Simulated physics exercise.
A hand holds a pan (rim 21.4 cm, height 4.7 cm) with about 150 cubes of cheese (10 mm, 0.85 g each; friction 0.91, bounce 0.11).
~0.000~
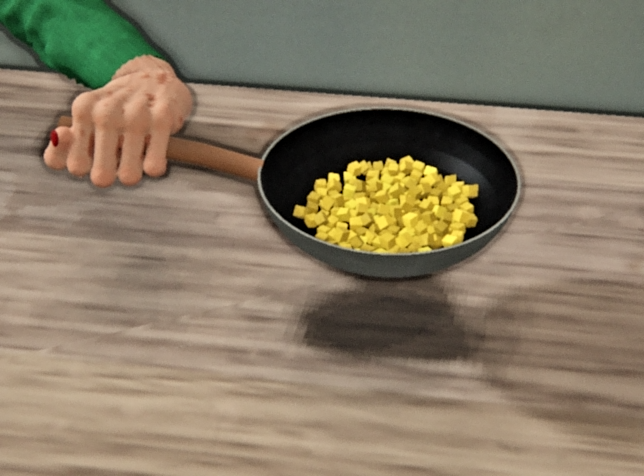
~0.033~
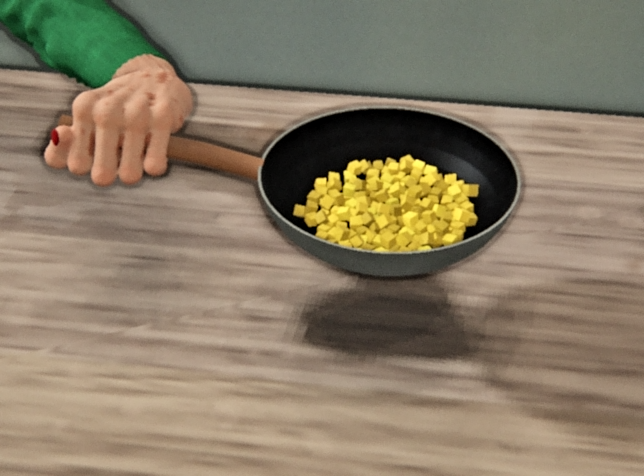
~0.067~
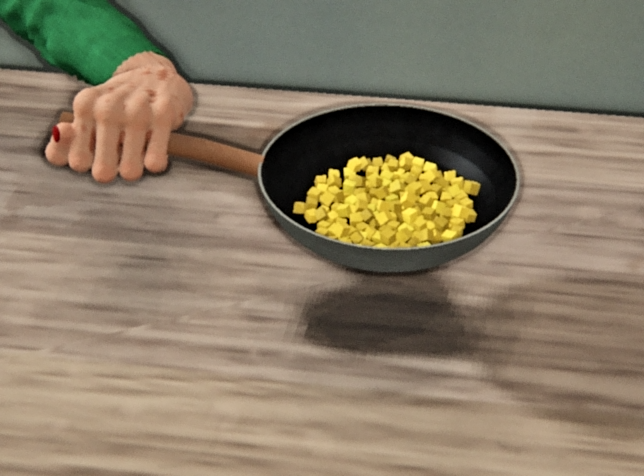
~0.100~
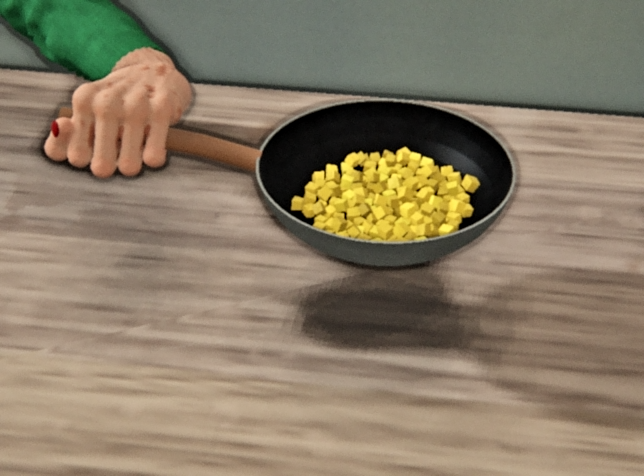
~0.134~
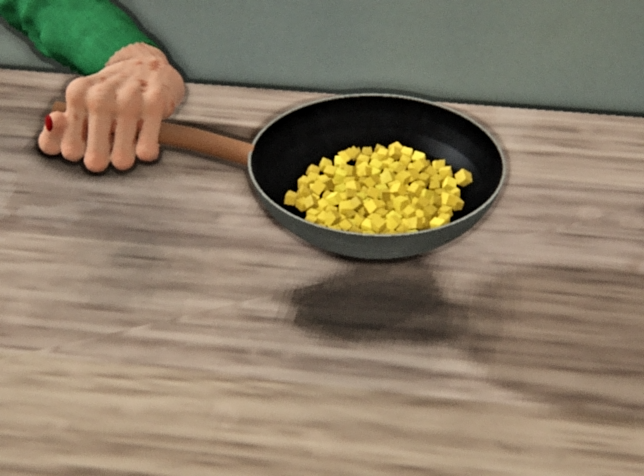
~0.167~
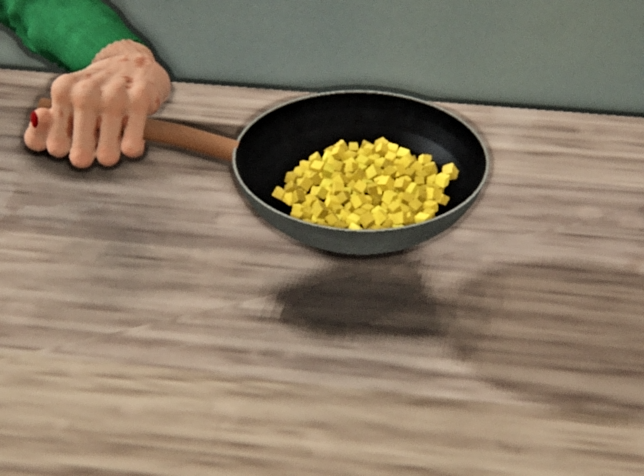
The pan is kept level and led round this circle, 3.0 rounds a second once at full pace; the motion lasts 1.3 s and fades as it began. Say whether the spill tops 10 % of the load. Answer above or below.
Share lost over the rim, set against 10 %: Below.
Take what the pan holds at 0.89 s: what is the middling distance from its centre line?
Roughly 5.0 cm.
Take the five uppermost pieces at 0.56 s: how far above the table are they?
Some 14 cm.
After 0.56 s, pan 100 %; middle of the pieces not yet landed near (354, 196).
Then, at 0.89 s, pan 100 %; middle of the pieces not yet landed near (357, 194).
Then, at 1.19 s, pan 100 %; middle of the pieces not yet landed near (369, 198).
After 1.48 s, pan 100 %; middle of the pieces not yet landed near (338, 204).
By 1.9 s all is still; pan 100 %.
